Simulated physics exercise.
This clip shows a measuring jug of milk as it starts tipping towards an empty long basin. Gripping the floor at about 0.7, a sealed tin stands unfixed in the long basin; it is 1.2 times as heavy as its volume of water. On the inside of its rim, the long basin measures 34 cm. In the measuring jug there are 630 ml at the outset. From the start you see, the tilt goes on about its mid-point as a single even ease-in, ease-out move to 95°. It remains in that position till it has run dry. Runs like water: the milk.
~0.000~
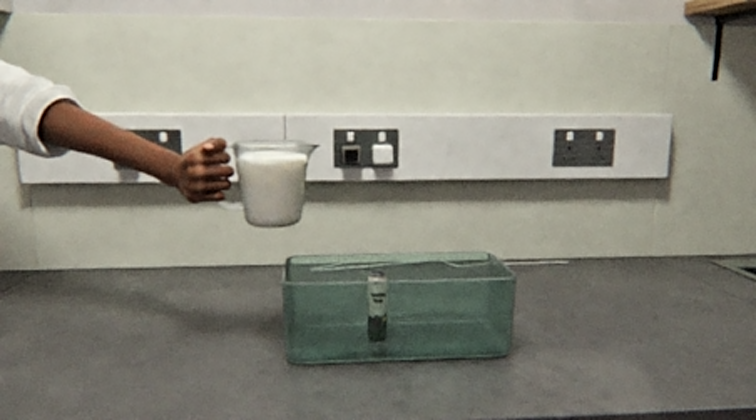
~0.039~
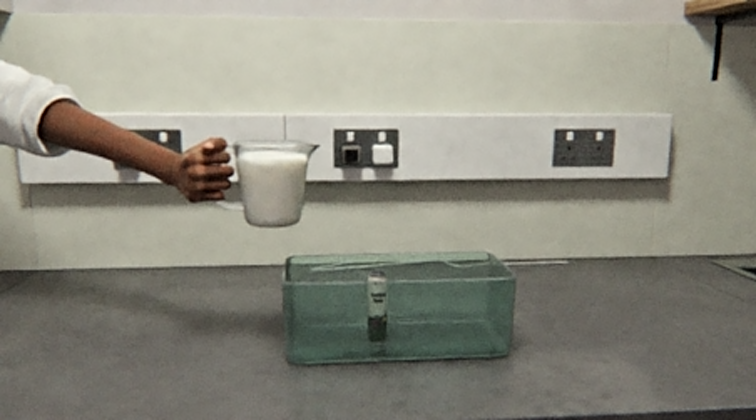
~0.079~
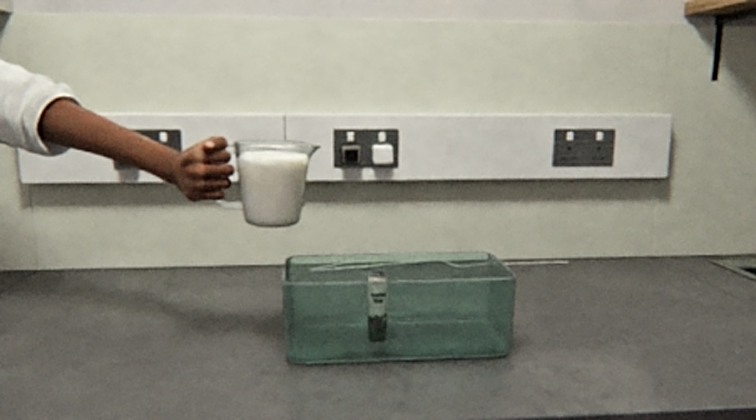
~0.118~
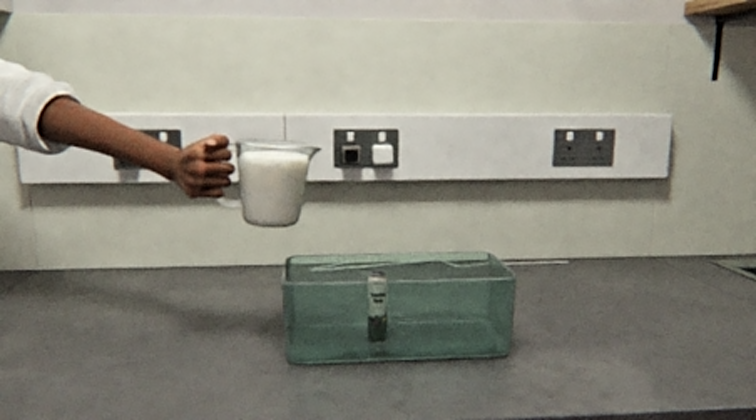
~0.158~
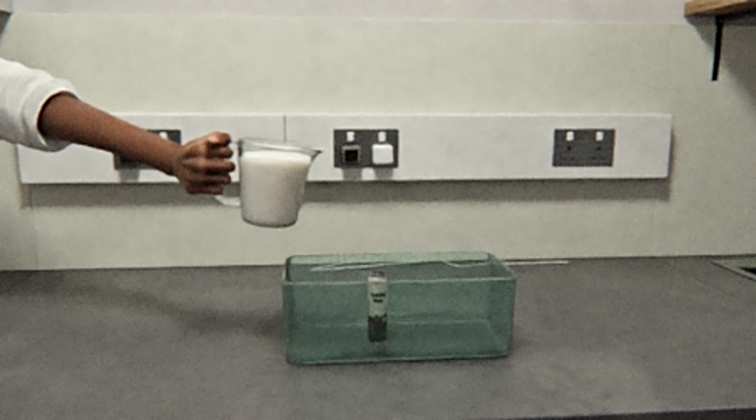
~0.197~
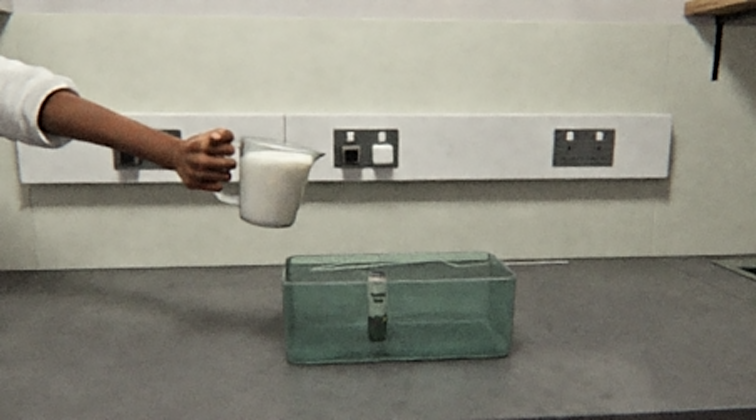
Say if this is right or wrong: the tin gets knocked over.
Right, it gets knocked over.
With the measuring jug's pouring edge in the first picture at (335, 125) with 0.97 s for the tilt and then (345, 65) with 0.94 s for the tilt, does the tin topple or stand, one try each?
In the first try it comes down; in the second it remains standing.
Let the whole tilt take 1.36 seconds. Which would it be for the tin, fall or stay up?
The tin tips over.
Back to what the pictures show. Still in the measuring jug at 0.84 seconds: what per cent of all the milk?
32 in a hundred, give or take.
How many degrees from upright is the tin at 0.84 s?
About 5 degrees.
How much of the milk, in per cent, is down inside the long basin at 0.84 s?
It works out near 50 per cent.
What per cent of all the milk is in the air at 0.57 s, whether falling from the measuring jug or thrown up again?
Close to 16 per cent, I'd say.
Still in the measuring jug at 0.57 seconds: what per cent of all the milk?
I'd estimate some 80 % remains.
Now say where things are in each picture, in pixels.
In the first picture, it leans 0°; its right rim is at (320, 144); the milk meets the walls at (238, 155) and (307, 155); the long basin's rim runs from (285, 270) to (503, 265); the tin's top is at (378, 277).
In the second picture, it leans 0°; its right rim is at (320, 145); the milk meets the walls at (238, 155) and (308, 155).
In the third picture, it leans 2°; its right rim is at (321, 146); the milk meets the walls at (238, 155) and (308, 155).
In the fourth picture, it leans 4°; its right rim is at (322, 147); the milk meets the walls at (240, 154) and (309, 156).
In the fifth picture, it leans 6°; its right rim is at (324, 150); the milk meets the walls at (241, 155) and (311, 157).
In the sixth picture, it leans 10°; its right rim is at (326, 153); the milk meets the walls at (243, 155) and (314, 157).
By 0.57 s the tilt is 63° and 80 per cent is still to pour; the tin stands where it began.
By 0.84 s the tilt is 93° and 31 per cent is still to pour; the tin leans 6°.
By 1.13 s the tilt is 95° and 5 per cent is still to pour; the tin lies on its side.
By 1.44 s the tilt is 95° and 0 per cent is still to pour; the tin lies on its side.
At rest the tin lies on its side.
